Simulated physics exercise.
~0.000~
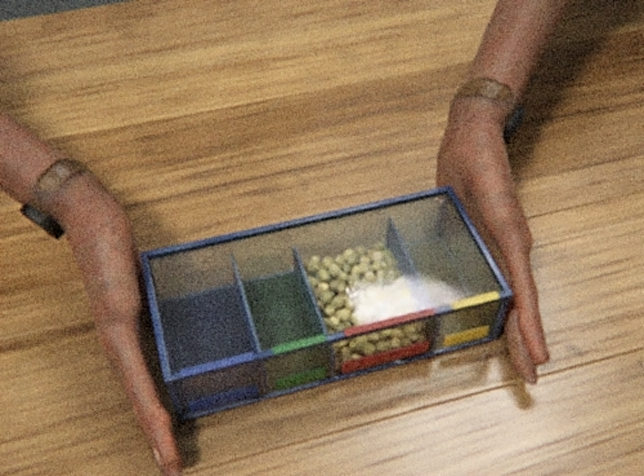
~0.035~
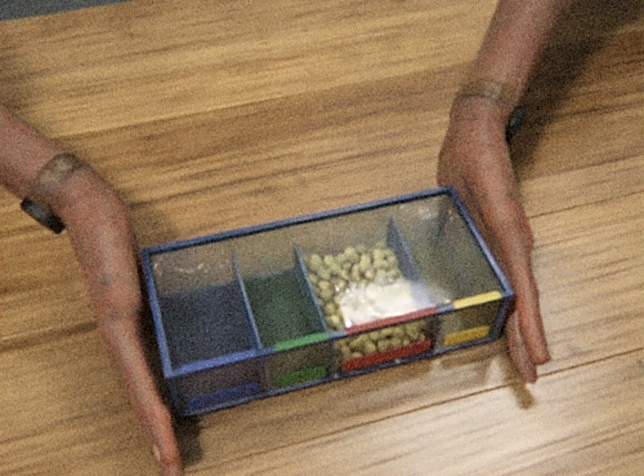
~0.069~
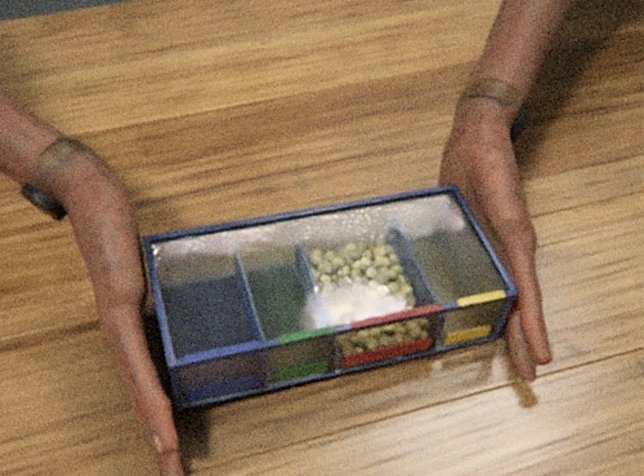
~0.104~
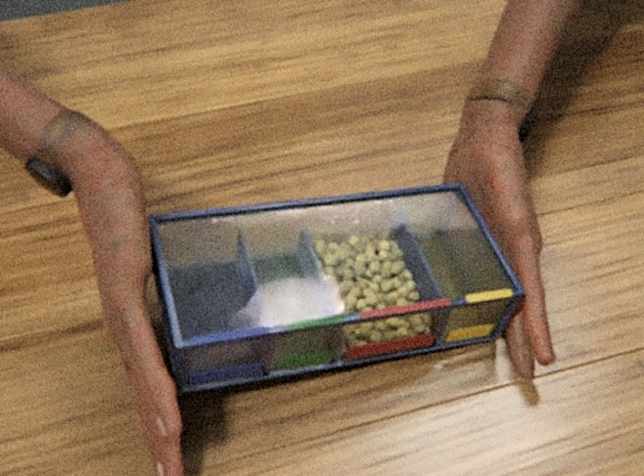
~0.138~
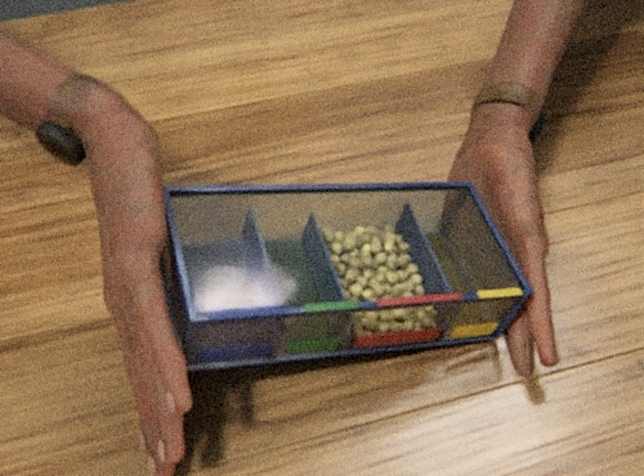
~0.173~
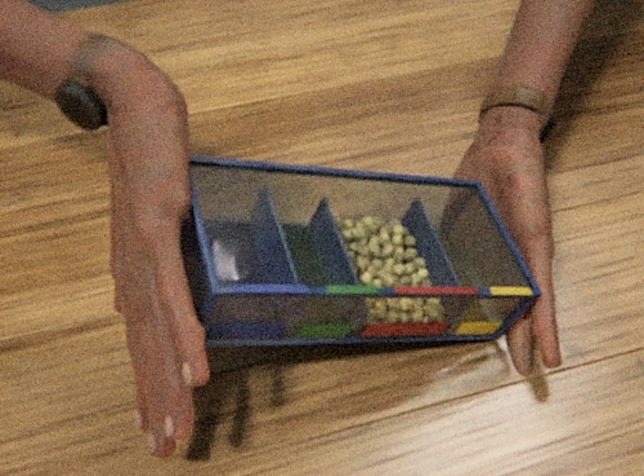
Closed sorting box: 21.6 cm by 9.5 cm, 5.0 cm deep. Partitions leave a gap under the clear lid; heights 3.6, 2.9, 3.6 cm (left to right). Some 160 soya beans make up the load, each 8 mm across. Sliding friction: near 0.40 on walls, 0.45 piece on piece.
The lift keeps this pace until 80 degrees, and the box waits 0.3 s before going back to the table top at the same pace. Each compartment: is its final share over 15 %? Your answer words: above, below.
Red - above; blue - below; green - below; yellow - above.
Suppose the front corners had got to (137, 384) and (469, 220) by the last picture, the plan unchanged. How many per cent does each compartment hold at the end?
That leaves red with 40 percent, blue with 40, green with 20 and yellow with 0 percent.
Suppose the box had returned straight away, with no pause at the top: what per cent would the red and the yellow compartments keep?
That would leave red with 80 percent and yellow with 20 percent.
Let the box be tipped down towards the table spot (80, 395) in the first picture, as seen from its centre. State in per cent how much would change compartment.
That comes to around 60 per cent.
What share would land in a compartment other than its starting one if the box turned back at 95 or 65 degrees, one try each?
Try one gives around 35 %, try two around 5 %.
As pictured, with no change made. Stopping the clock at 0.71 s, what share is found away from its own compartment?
Roughly 15 percent.
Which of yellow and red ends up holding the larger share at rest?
Go with red, that one ends with more.
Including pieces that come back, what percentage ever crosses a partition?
Estimate: Near 20 %.
After 0.71 s, tilt 80 degrees; red 85 %, yellow 15 %.
Then, at 1.07 s, tilt 45 degrees; red 80 %, yellow 20 %.
After 1.51 s, tilt 0 degrees; red 80 %, yellow 20 %.
In the end, at 2.0 s, red 80 %, blue 0 %, green 0 %, yellow 20 %.
